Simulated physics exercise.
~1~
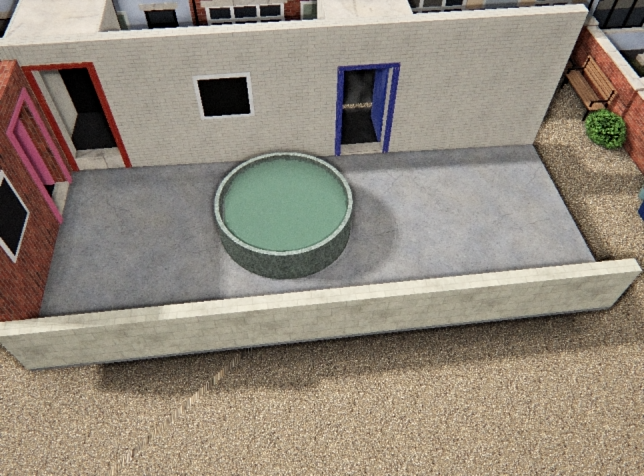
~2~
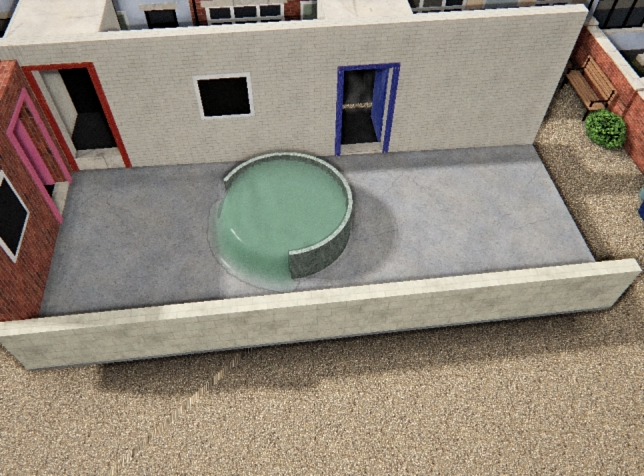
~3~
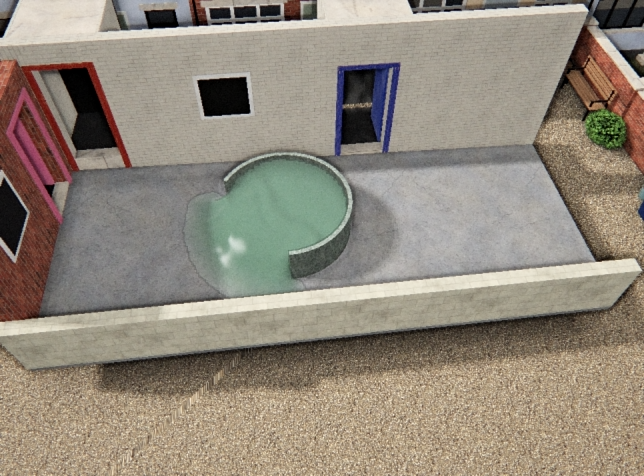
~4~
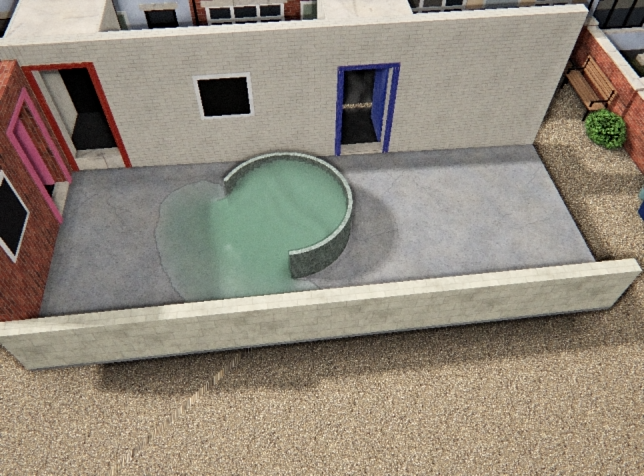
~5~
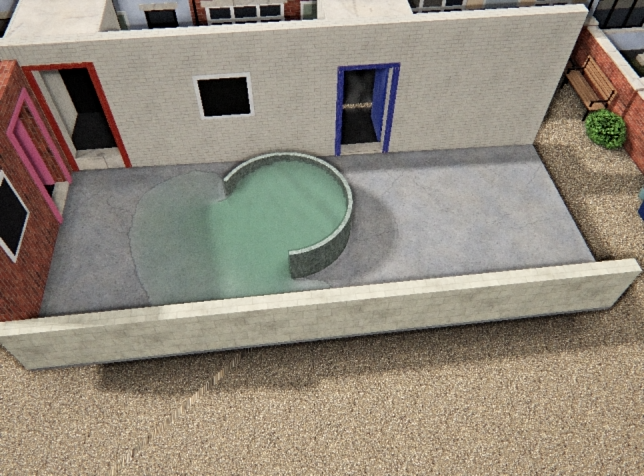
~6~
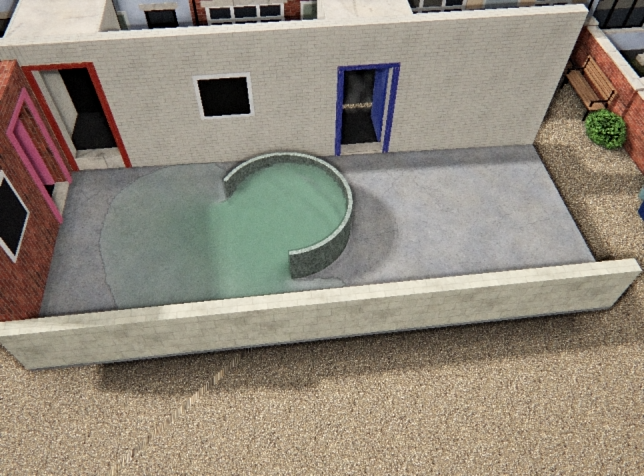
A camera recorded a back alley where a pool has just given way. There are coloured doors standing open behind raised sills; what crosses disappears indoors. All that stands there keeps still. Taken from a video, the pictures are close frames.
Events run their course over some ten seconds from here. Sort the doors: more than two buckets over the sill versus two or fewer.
Sorted by door: Red door - two or fewer; blue door - two or fewer; pink door - more than two.
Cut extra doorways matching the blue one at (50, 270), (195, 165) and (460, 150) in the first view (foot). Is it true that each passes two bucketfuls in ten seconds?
Taking each in turn: Runs above, then runs above, then runs below.
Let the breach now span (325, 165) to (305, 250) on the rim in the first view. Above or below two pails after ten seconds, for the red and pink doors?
Well, the red door comes up short, but the pink door comes up short.
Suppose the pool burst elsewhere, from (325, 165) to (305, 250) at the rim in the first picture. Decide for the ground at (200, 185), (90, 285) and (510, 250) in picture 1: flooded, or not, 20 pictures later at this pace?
In the order given: Untouched, untouched and swamped.
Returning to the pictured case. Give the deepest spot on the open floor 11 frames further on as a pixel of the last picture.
That spot is close to (34, 339).
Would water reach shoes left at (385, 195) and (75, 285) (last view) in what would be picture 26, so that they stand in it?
As listed: Clear, covered.
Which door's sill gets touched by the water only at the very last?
It would be the one in blue.
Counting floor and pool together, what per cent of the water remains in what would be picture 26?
Near 98 percent, give or take.
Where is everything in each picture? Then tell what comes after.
The round tank at (284, 203) is whole and still, in the first frame.
The front is at a hidden place, out from the gap at (231, 247), in the second frame.
Water pours out at (232, 249) and has run to a hidden place, in the third frame.
Water pours out at (232, 250) and has run to (176, 193), in the fourth frame.
The front is at (174, 180), out from the gap at (232, 251), in the fifth frame.
The front is at (129, 189), out from the gap at (232, 251), in the sixth frame.
A moment on, water covers 45 % of the floor; the red door wet at the sill, nothing in, the blue door not reached, the pink door under two buckets in.
Next, water covers 50 % of the floor; the red door wet at the sill, nothing in, the blue door not reached, the pink door over two buckets in.
Then, water covers 60 % of the floor; the red door wet at the sill, nothing in, the blue door not reached, the pink door over two buckets in.
Later, water covers 85 % of the floor; the red door wet at the sill, nothing in, the blue door wet at the sill, nothing in, the pink door far over two buckets in.
In the end, water covers 85 % of the floor; the red door wet at the sill, nothing in, the blue door wet at the sill, nothing in, the pink door far over two buckets in.
